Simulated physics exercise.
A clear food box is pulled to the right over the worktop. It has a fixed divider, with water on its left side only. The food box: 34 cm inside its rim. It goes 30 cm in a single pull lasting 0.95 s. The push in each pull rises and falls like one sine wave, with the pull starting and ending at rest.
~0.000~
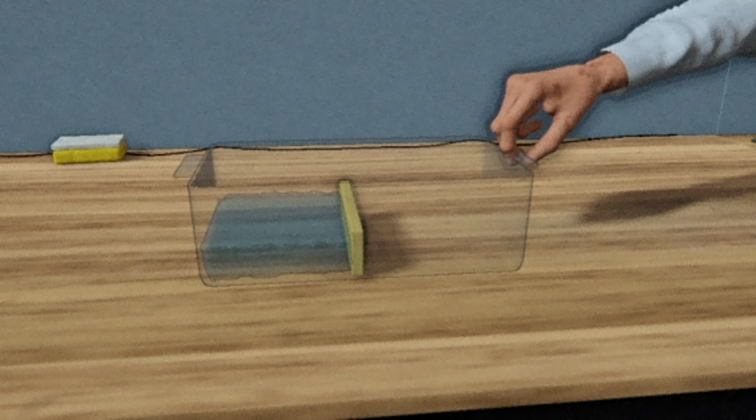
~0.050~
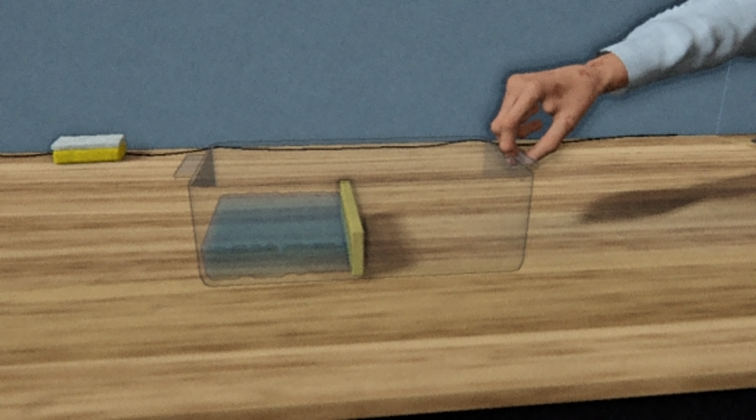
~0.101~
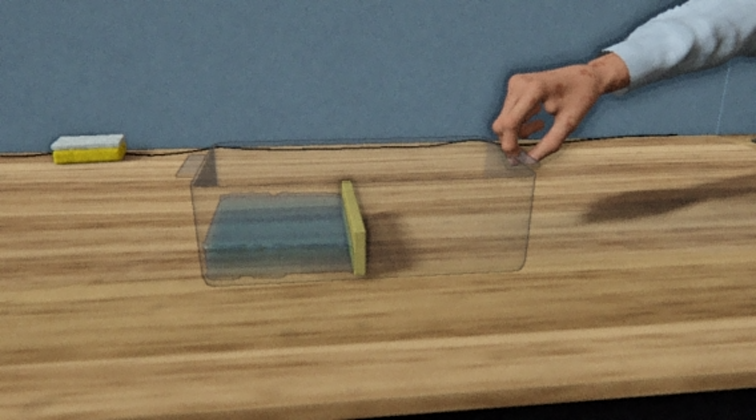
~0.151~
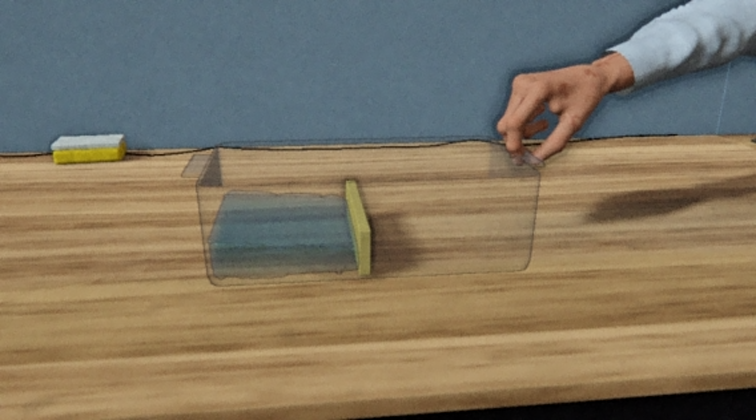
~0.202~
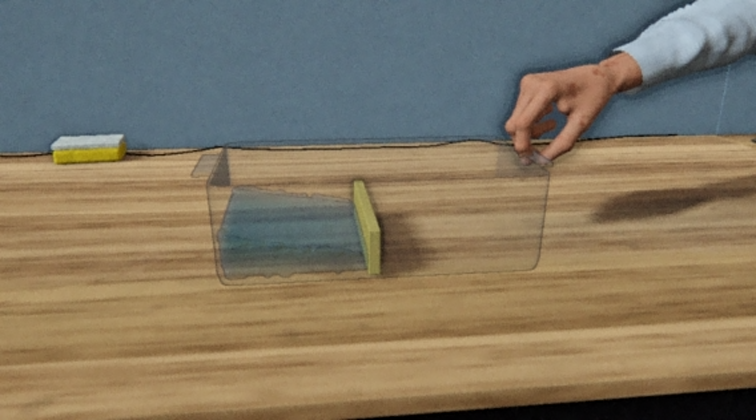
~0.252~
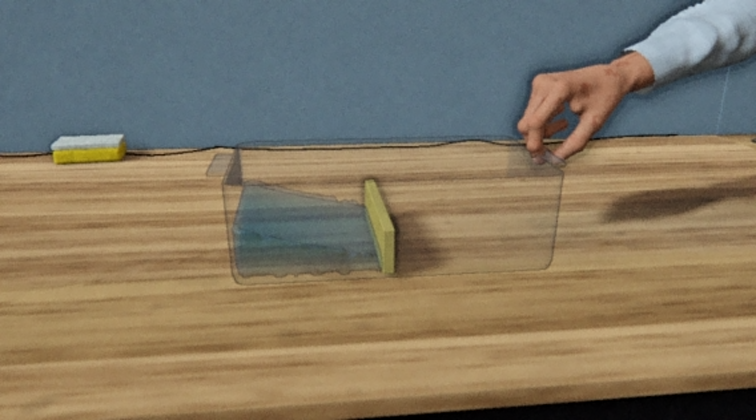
In the video, a hand slowly pulls a clear food box a short way to the right over a wooden worktop, and the water left of its yellow divider tilts, rising at the left and dipping toward the divider.
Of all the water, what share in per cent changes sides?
About 13 out of every hundred.
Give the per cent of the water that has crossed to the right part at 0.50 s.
It works out to near 0 per cent at that moment.
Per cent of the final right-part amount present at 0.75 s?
About 70 per cent.
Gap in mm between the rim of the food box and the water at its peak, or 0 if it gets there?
My guess is close to 40 mm.
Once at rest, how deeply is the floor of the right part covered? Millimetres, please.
About 4 millimetres deep.
After 0.50 s it has gone 17 cm; 0 per cent is on the right side and 0 is out of the food box.
After 0.75 s it has gone 28 cm; 9 per cent is on the right side and 0 is out of the food box.
After 0.99 s it has gone 30 cm; 11 per cent is on the right side and 0 is out of the food box.
After 1.24 s it has gone 30 cm; 11 per cent is on the right side and 0 is out of the food box.
In the end 13 per cent is on the right side and 0 is out of the food box.
